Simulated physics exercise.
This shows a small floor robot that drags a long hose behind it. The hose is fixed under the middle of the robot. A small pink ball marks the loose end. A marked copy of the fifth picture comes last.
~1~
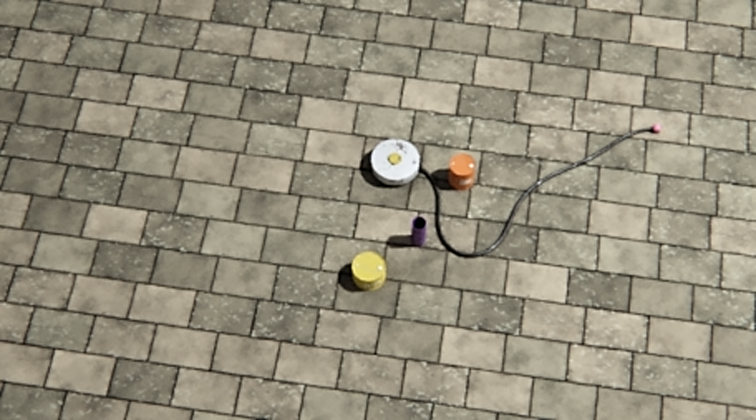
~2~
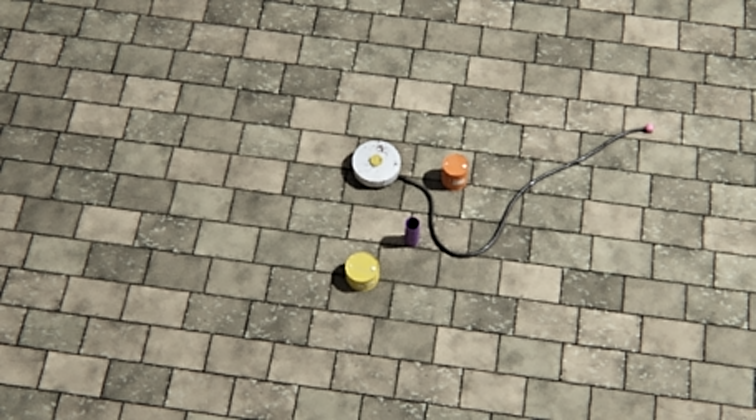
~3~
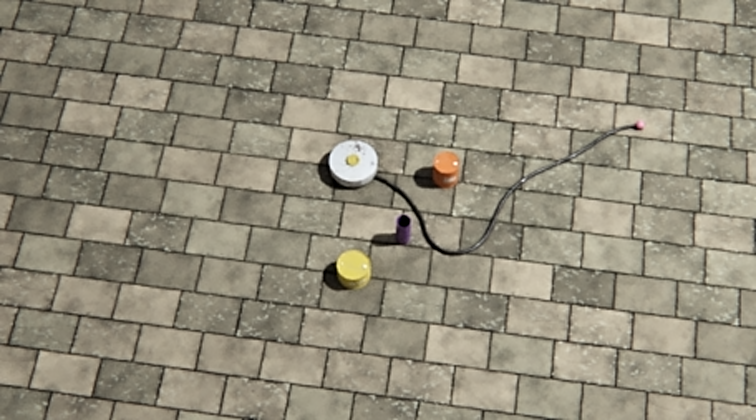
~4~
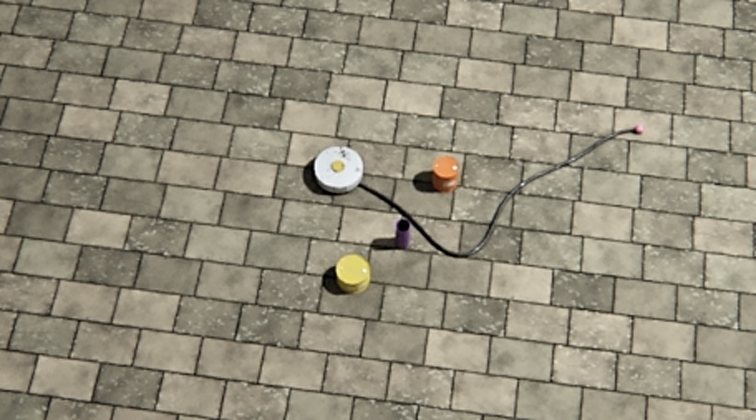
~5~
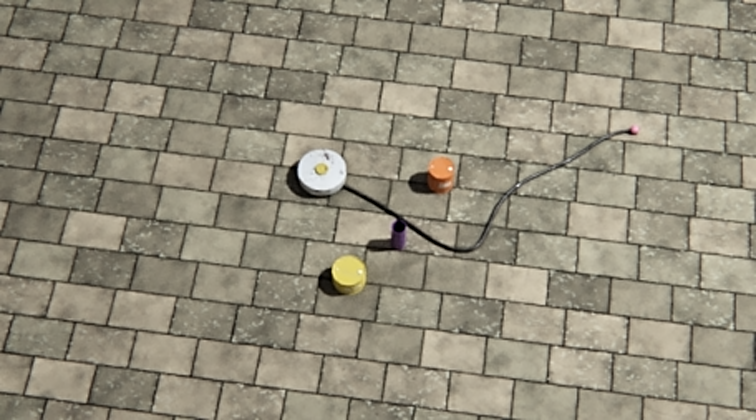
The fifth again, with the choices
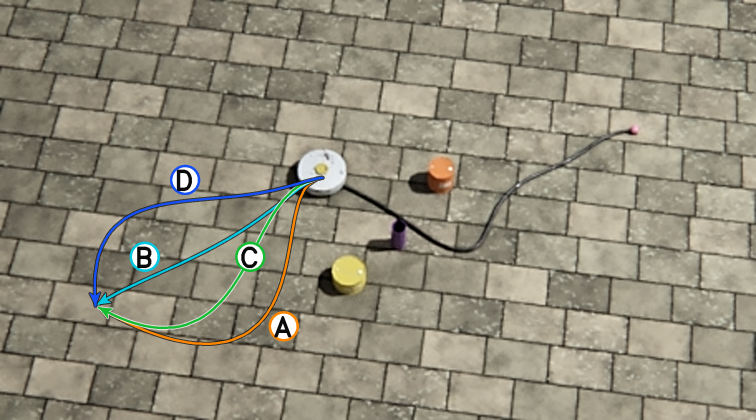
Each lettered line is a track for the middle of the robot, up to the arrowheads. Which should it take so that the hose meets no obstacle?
C is the clean one.
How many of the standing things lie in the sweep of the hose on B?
It sweeps one.
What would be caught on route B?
The orange keg.
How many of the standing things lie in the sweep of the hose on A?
It sweeps two.
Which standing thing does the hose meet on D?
It is the orange keg.
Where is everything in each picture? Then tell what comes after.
The first picture shows orange keg (462, 172); robot (395, 163); free end (657, 128).
The second picture shows robot (376, 165); yellow tub (362, 272).
The third picture shows robot (353, 164); free end (640, 125).
The fourth picture shows robot (339, 171); yellow tub (353, 274).
The fifth picture shows robot (322, 173); free end (635, 130); purple post (398, 235); yellow tub (349, 275).
On the copy, A from (322, 178) via (263, 319) to (99, 308); B from (322, 178) via (215, 246) to (97, 305); C from (322, 178) via (233, 286) to (99, 308); D from (322, 178) via (170, 203) to (96, 306).
On C. First, robot (252, 248), middle of the hose (452, 201), free end (625, 131).
Then, robot (173, 324), middle of the hose (365, 239), free end (543, 164).
Finally, robot (94, 302), middle of the hose (305, 262), free end (485, 186); nothing has been touched.
By contrast, A meets the purple post and yellow tub; B meets the orange keg; D meets the orange keg.
